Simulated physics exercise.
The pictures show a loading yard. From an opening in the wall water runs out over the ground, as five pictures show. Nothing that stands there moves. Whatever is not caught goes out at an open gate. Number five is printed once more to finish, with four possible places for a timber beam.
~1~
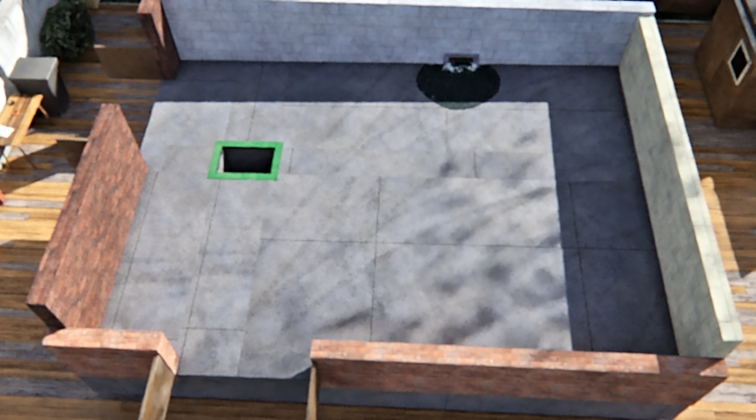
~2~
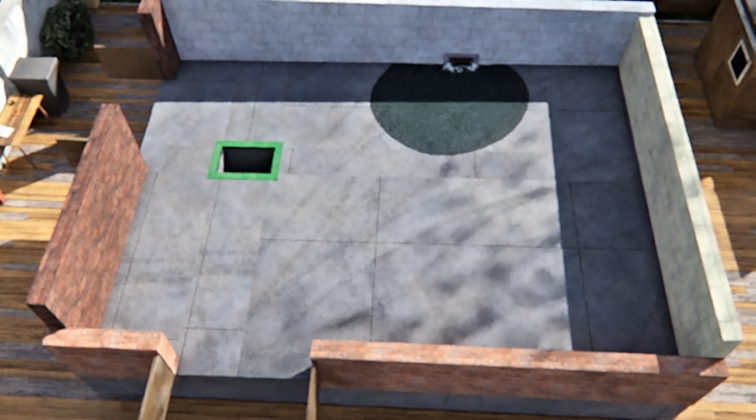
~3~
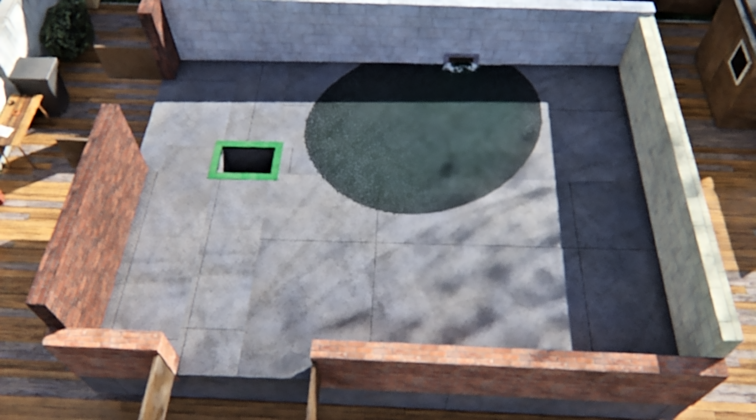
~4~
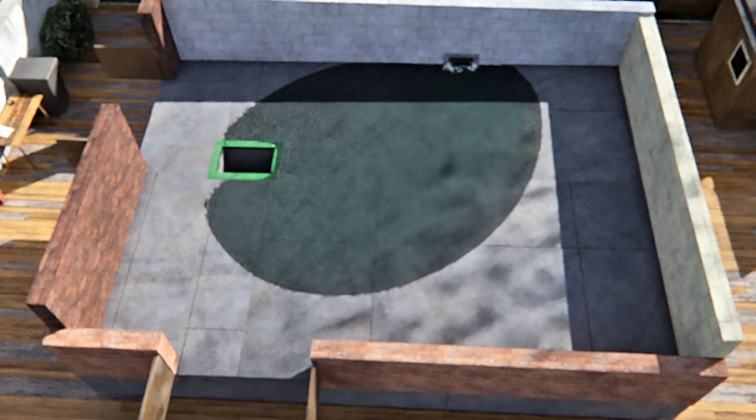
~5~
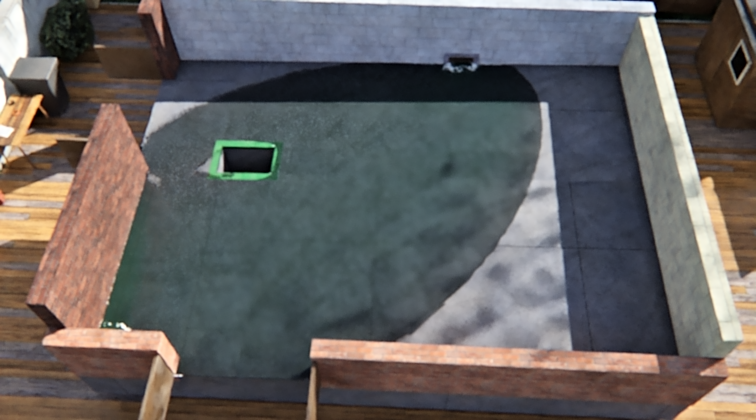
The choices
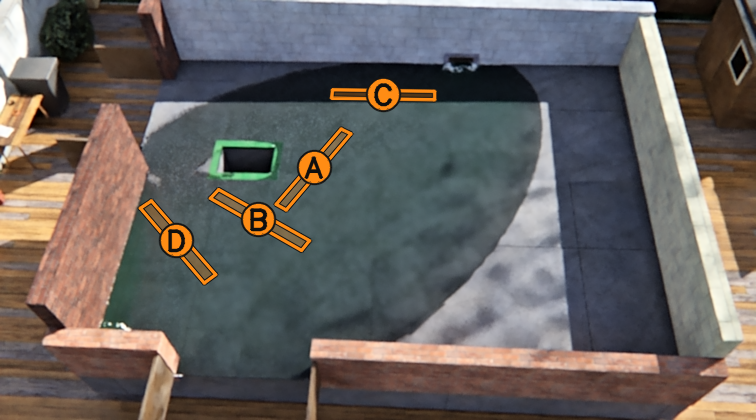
To begin with, a small dark patch of water lies below an outlet in the back wall of a walled yard. The water spreads forward and left across the paving, reaches and surrounds the green-edged drain, then extends to the left and front walls, leaving the right side dry.
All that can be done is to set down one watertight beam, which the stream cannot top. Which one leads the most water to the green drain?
Take B.
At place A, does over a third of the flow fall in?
No, it does not.
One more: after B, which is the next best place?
It is D.
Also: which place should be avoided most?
That is place C.
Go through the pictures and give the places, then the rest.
Outfall at (461, 59); green drain at (246, 160); open gate at (248, 360); open gate at (162, 122); water covers 3 % of the ground and shows as far out as (446, 102); green drain still dry.
Water covers 10 % of the ground and shows as far out as (447, 151); green drain still dry.
Water covers 22 % of the ground and shows as far out as (334, 181); green drain still dry.
Water covers 40 % of the ground and shows as far out as (252, 265); green drain taking water.
Water covers 60 % of the ground and shows as far out as (118, 297); green drain taking water.
On the marked copy, A from (281, 207) to (345, 131); B from (214, 193) to (305, 245); C from (332, 93) to (434, 95); D from (145, 204) to (210, 278).
With A, about 15 % of the stream runs into the green drain, about 85 % out by the gates.
With B, about 44 % of the stream runs into the green drain, about 54 % out by the gates.
With C, about 8 % of the stream runs into the green drain, about 91 % out by the gates.
With D, about 21 % of the stream runs into the green drain, about 79 % out by the gates.
